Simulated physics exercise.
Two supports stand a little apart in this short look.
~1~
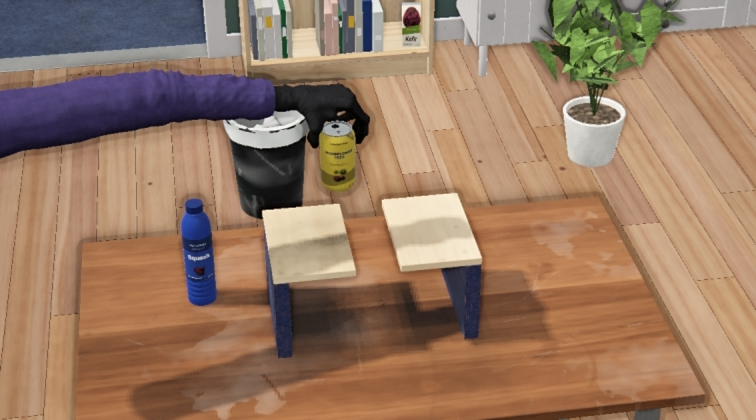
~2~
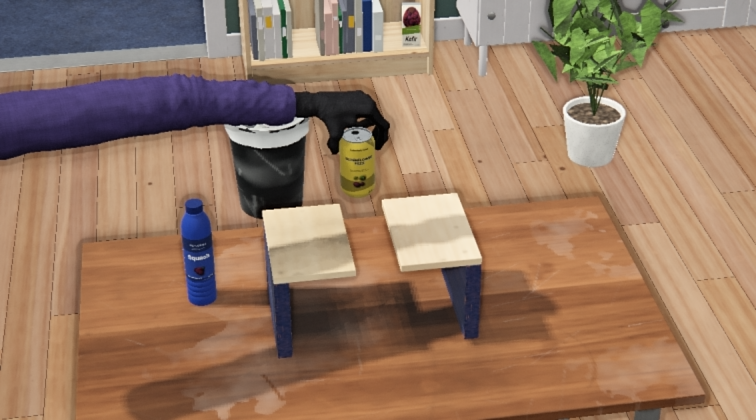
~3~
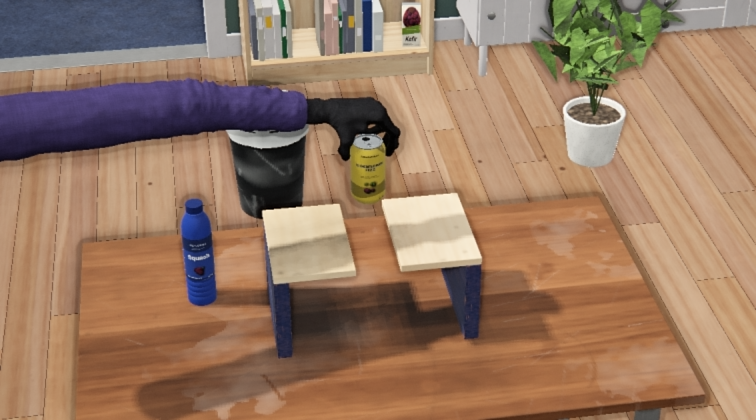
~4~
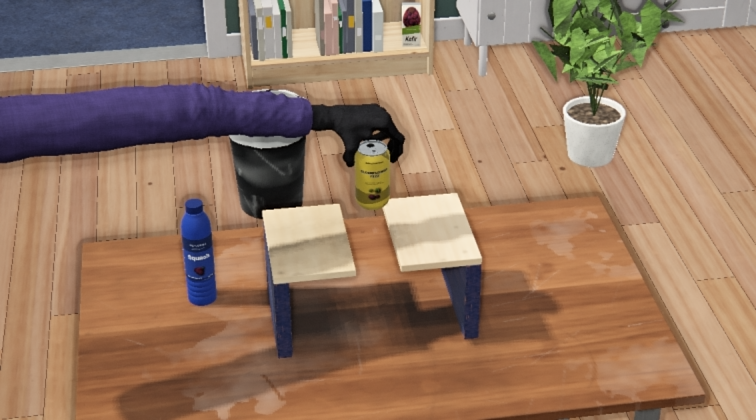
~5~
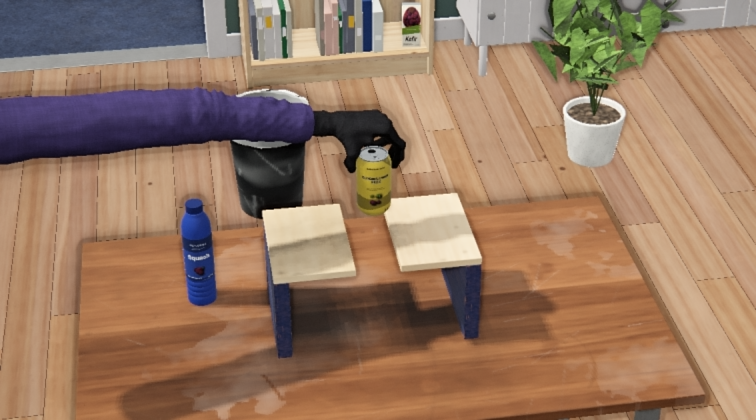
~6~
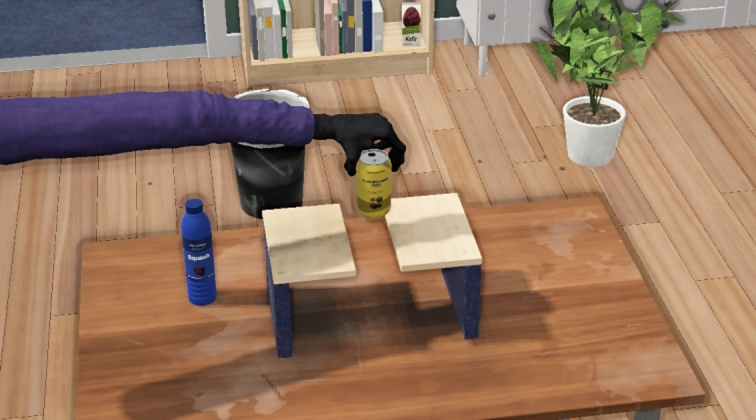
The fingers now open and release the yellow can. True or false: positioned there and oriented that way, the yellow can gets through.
True.
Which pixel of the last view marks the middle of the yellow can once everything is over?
Looks like it settles somewhere around (375, 288).
Then, 0.30 s after the last picture, yellow can slid well along near (375, 267).
Then, 0.40 s after the last picture, yellow can slid well along near (375, 278).
At rest, moved from the start, yellow can; blue bottle in place. Seen from the same camera at the end, yellow can near (375, 288). The can drops through.
